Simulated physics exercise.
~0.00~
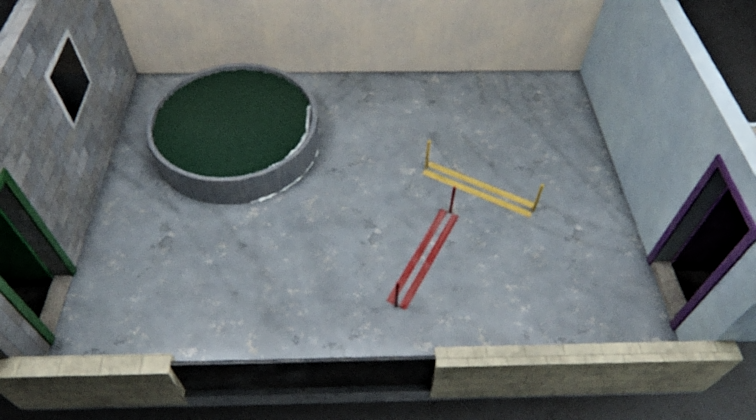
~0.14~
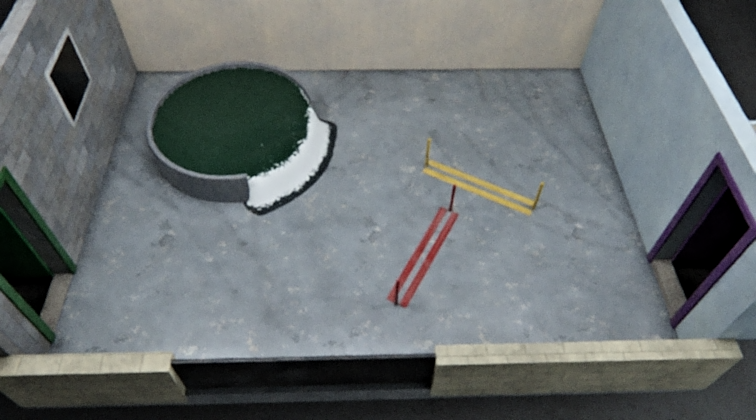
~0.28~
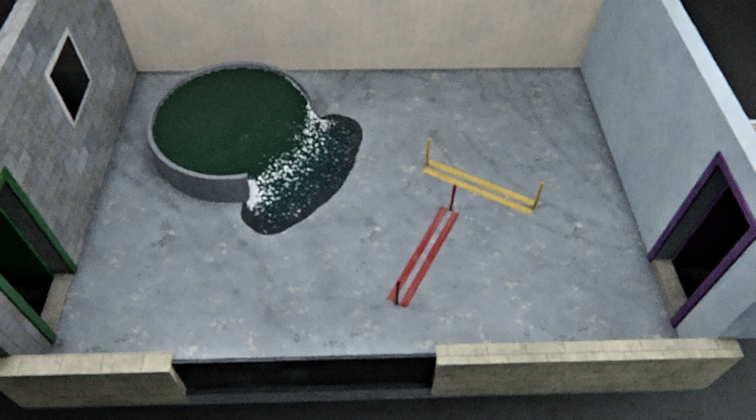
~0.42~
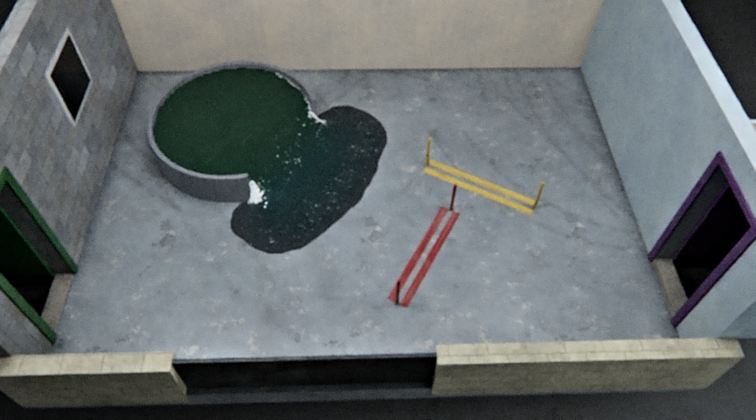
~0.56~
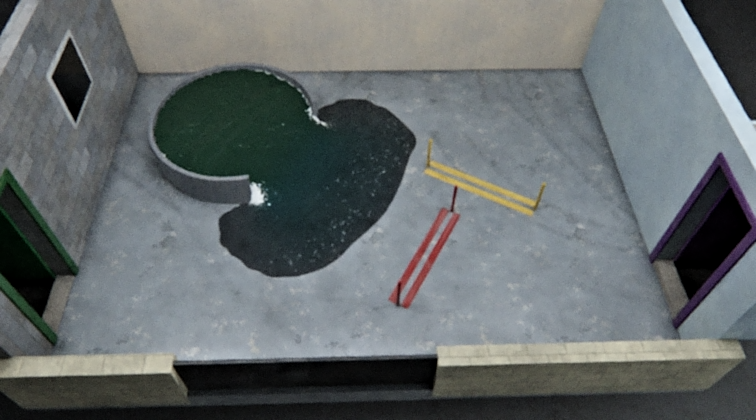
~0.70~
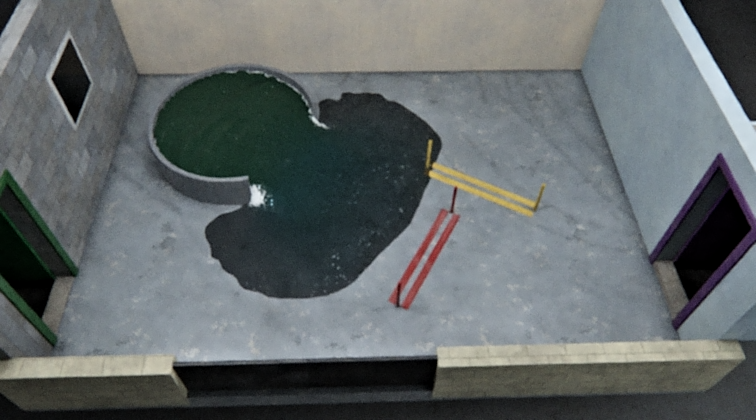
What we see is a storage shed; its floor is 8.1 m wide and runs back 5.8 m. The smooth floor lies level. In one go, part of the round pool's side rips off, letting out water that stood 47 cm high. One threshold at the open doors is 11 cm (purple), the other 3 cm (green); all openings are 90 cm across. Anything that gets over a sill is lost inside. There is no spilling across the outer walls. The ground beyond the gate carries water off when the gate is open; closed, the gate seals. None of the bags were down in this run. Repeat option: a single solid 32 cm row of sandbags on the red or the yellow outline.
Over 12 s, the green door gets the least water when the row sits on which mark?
When it sits on the yellow mark.
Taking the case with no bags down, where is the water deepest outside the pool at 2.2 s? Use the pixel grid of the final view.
Roughly at pixel (304, 178).
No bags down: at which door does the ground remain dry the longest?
That's the green door, I'd say.
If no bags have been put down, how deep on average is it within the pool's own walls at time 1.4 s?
Average: 31 cm.
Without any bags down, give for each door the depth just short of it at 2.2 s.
So purple stands at 0 cm, while green stands at 0 cm.
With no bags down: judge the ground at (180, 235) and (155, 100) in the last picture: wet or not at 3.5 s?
First spot bone dry, second spot bone dry.
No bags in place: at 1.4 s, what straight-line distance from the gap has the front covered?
Call it close to 3.6 m.
After 1.4 s water covers 35 % of the floor and is deepest (21 cm) near (304, 178) in the run without bags; in at the green door, 0 L with no bags, 0 L with the row on red, 0 L on yellow.
After 2.2 s water covers 55 % of the floor and is deepest (18 cm) near (304, 178) in the run without bags; in at the green door, 0 L with no bags, 0 L with the row on red, 0 L on yellow.
After 3.5 s water covers 65 % of the floor and is deepest (31 cm) near (654, 339) in the run without bags; in at the green door, 0 L with no bags, 0 L with the row on red, 0 L on yellow.
After 7.0 s water covers 70 % of the floor and is deepest (12 cm) near (432, 320) in the run without bags; in at the green door, 0 L with no bags, 46 L with the row on red, 0 L on yellow.
After 12.0 s water covers 95 % of the floor and is deepest (12 cm) near (139, 75) in the run without bags; in at the green door, 2 L with no bags, 81 L with the row on red, 1 L on yellow.
